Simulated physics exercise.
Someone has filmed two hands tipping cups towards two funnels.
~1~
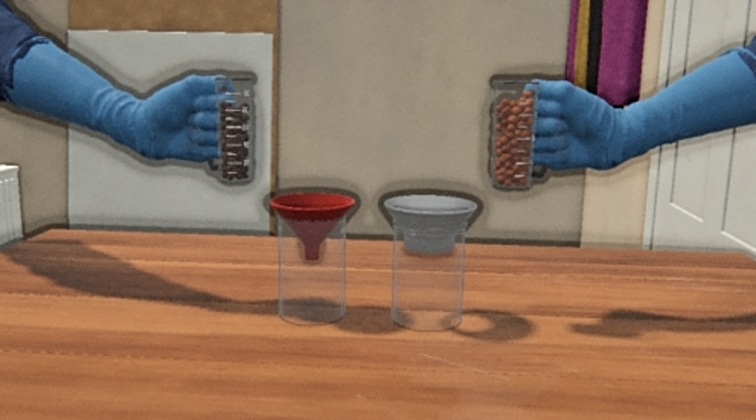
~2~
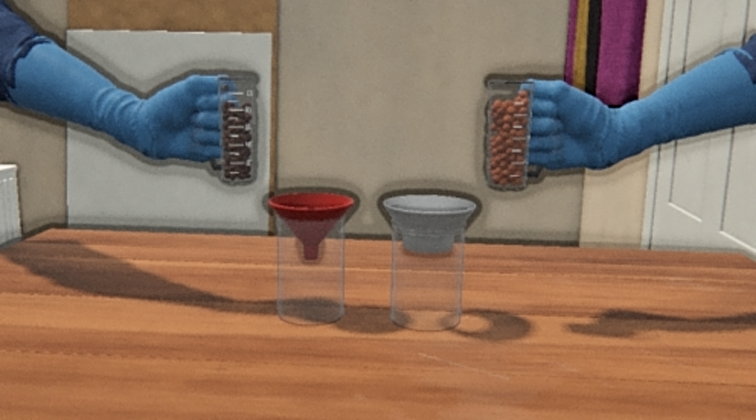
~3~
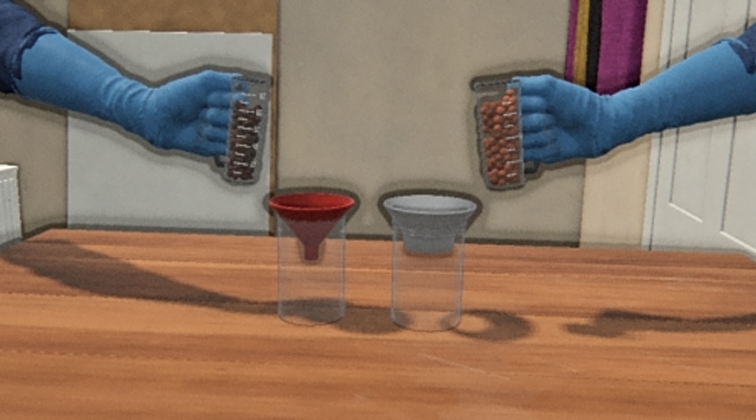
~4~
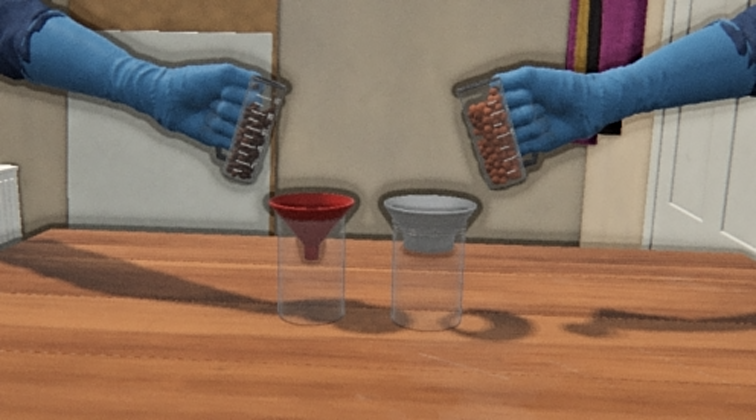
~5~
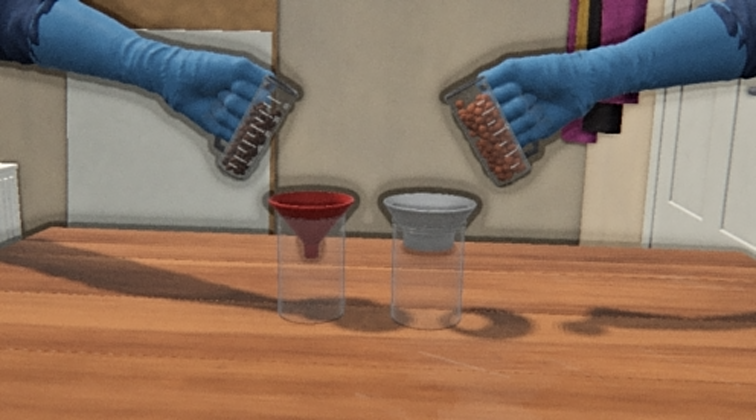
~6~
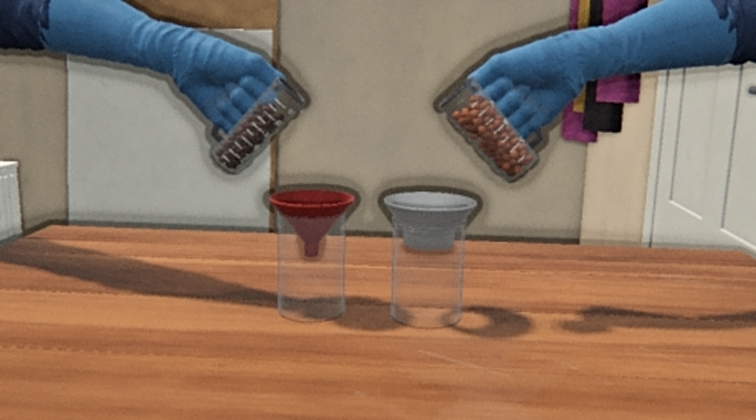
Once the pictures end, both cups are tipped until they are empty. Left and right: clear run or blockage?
On the left it jams, on the right it lets everything through.
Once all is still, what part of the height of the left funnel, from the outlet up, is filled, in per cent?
Roughly 90 in a hundred.
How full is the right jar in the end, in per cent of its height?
Close to 25 per cent.
Then, 0.54 s later than the last frame, left, every one still in the cup; right, every one still in the cup.
Then, 1.01 s later than the last frame, left, every one still in the cup; right, almost all still in the cup, just a few in or over the funnel, just a few down in the jar.
Then, 1.41 s later than the last frame, left, roughly two thirds still in the cup, roughly a third in or over the funnel, just a few down in the jar; right, roughly a third still in the cup, roughly a quarter in or over the funnel, roughly a third down in the jar.
When it is over, left, almost all stuck in the funnel, about a tenth down in the jar; right, every one down in the jar.
